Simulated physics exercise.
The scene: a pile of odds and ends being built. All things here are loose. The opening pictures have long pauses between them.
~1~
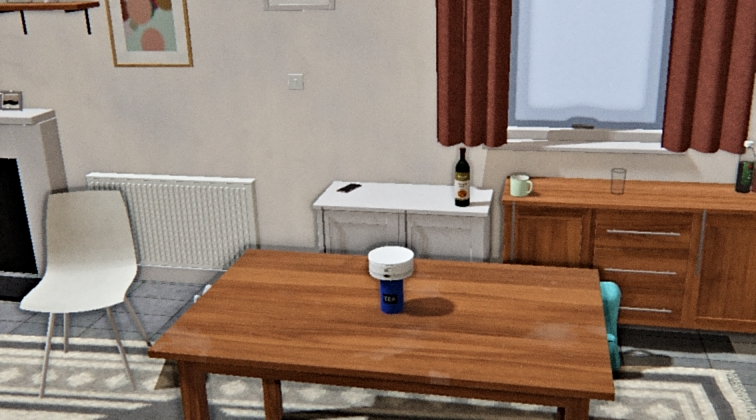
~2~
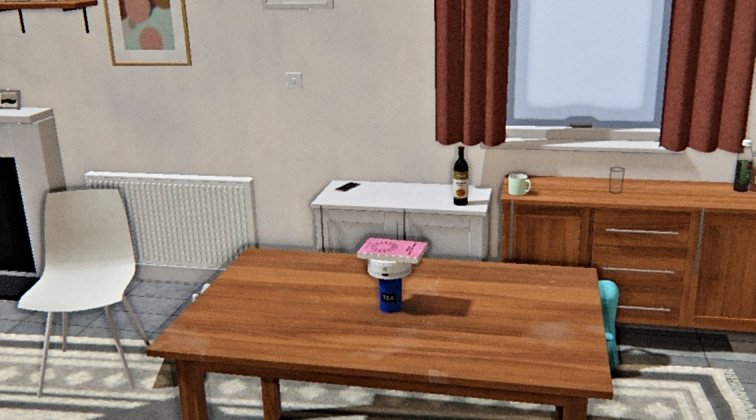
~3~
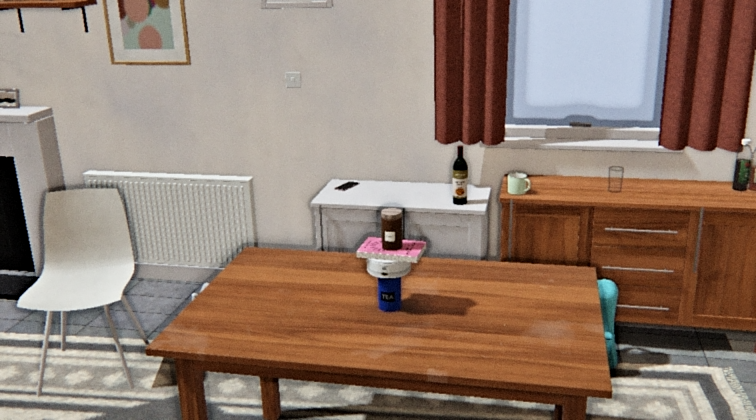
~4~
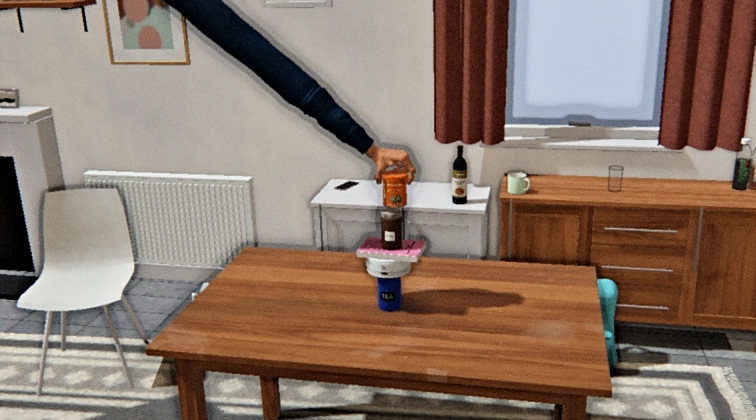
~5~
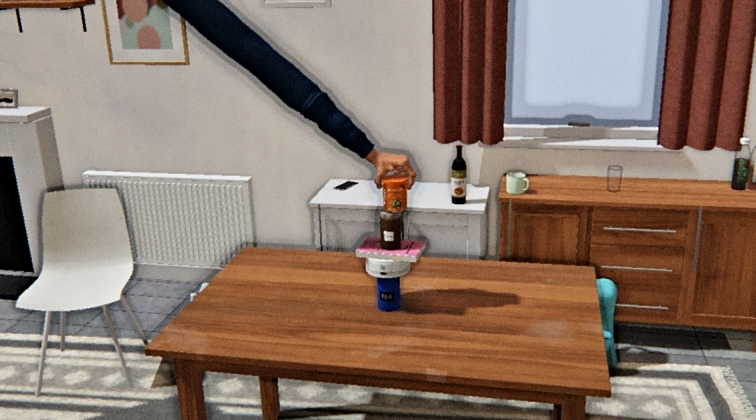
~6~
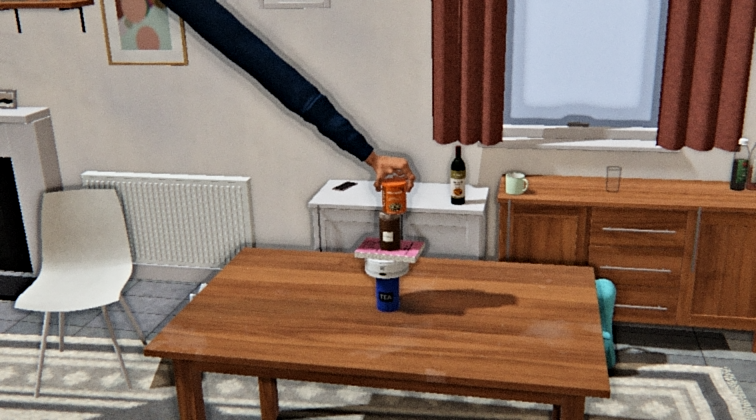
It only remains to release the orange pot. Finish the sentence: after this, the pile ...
After this, the pile stays put.
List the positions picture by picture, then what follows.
In the first frame, the last thing is not in view yet; white tub (391, 263).
In the second frame, the last thing is not in view yet; pink book (393, 250).
In the third frame, the last thing is not in view yet.
In the fourth frame, still above its spot; orange pot (395, 189); pink book (392, 249).
In the fifth frame, still above its spot; orange pot (395, 194).
In the sixth frame, set down, still held; orange pot (394, 197); pink book (390, 250).
Then, 0.20 s on from there, no change.
Then, 0.60 s on from there, orange pot resting near (394, 197).
In the end, all 5 unmoved. At the end, from the last picture's camera, orange pot near (394, 197). The pile stays up.
